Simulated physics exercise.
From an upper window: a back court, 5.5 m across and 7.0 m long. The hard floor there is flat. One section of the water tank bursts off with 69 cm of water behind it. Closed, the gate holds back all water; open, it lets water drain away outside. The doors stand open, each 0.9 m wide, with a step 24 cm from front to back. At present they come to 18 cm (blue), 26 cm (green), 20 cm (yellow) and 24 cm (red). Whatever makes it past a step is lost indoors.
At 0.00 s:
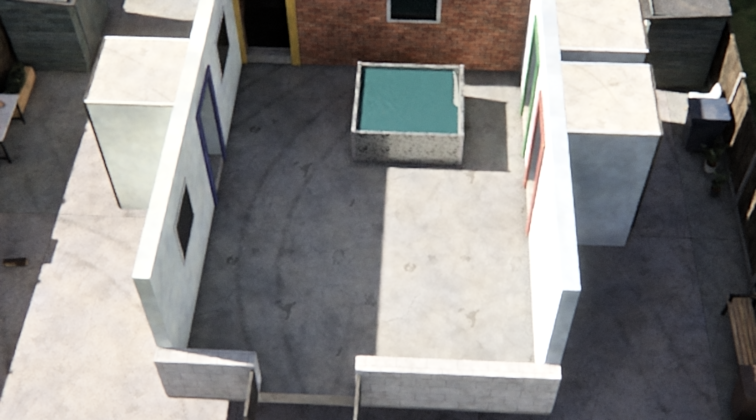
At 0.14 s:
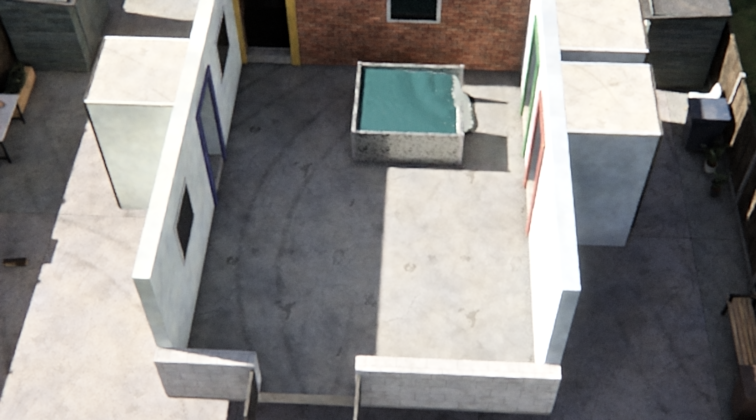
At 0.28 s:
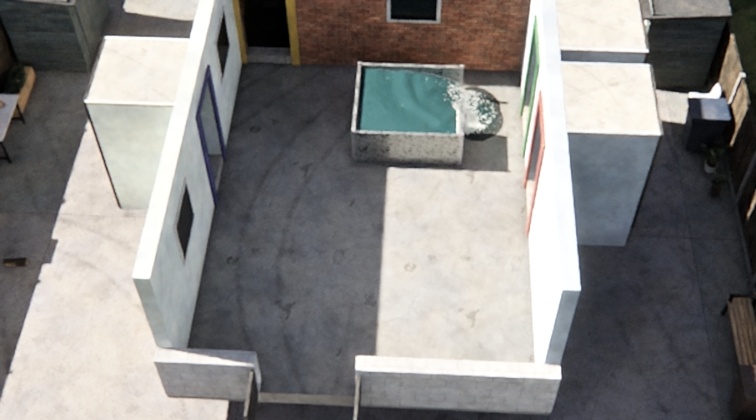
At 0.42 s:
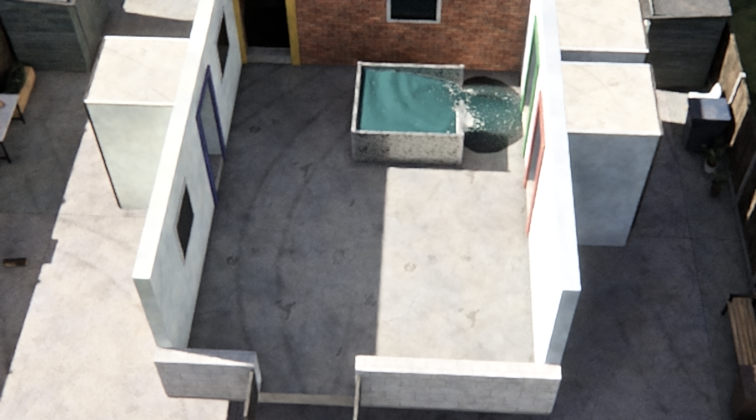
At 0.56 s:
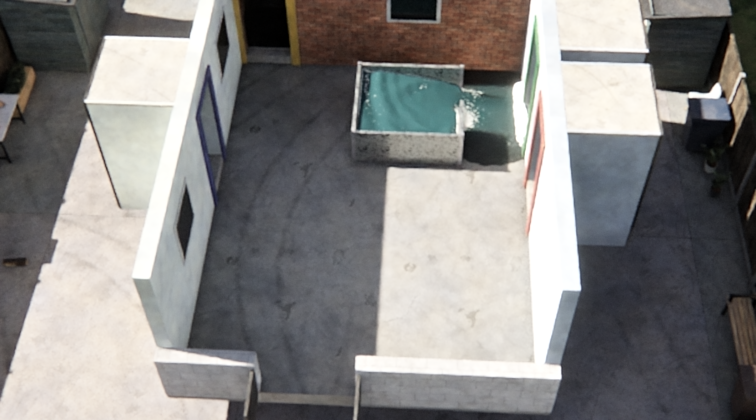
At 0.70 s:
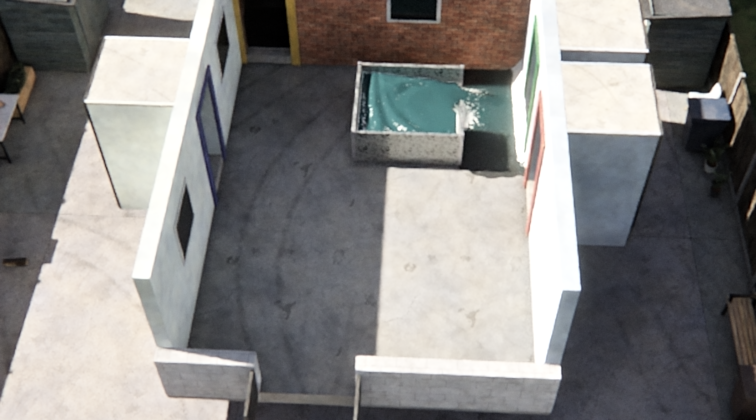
Water bursts from the right side of a raised tank and spreads to the green door.
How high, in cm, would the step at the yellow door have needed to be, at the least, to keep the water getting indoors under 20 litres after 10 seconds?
About 12 cm.
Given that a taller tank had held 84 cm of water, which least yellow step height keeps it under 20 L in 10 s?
It would take a step of about 16 cm.
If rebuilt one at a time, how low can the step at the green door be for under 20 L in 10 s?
The green one would have to be about 35 cm high.
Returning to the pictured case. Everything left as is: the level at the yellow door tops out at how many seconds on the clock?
3.8 s.
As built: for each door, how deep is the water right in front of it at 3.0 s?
Lab note, cm: Blue 0; green 24; yellow 8; red 6.
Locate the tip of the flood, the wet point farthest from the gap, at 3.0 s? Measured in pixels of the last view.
The tip of the flood lies near (531, 390).
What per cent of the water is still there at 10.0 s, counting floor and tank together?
Remaining share: Around 92 %.
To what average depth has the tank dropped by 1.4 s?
About 46 centimetres.
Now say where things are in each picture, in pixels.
The first picture shows the water tank at (409, 101) is whole and still, 69 cm deep; the yellow door at (265, 25) is dry.
In the second picture, the gap is at (459, 105), the front 0.3 m out at (474, 124); the back of the water tank holds 69 cm.
In the third picture, the gap is at (459, 105), the front 0.7 m out at (496, 127); the back of the water tank holds 69 cm.
In the fourth picture, the front is at (522, 131), 1.2 m from the gap at (458, 106); 1.7 m2 of floor is wet, 69 cm left at the back.
In the fifth picture, the gap is at (459, 106), the front 1.3 m out at (524, 155); the back of the water tank holds 63 cm.
In the sixth picture, the gap is at (459, 105), the front 1.6 m out at (524, 172); the back of the water tank holds 58 cm; 3.8 m in a straight line remain to the yellow door at (265, 25).
After 1.4 s water covers 10 % of the floor, deepest (53 cm) near (517, 76); it has not reached the yellow door.
After 3.0 s water covers 45 % of the floor, deepest (30 cm) near (518, 109); 8 cm at the yellow door, 0 litres in over its 20 cm step.
After 10.0 s water covers 95 % of the floor, deepest (10 cm) near (206, 376); 8 cm at the yellow door, 1 litre in over its 20 cm step.
At the yellow door as built, the water arrived by 2.8 s and peaked near 13 cm at 3.8 s.
With a step of 10.5 cm, 28 litres would have come in within the 10 s; with 14 cm, 12 litres. So under 20 litres takes about 12 cm.
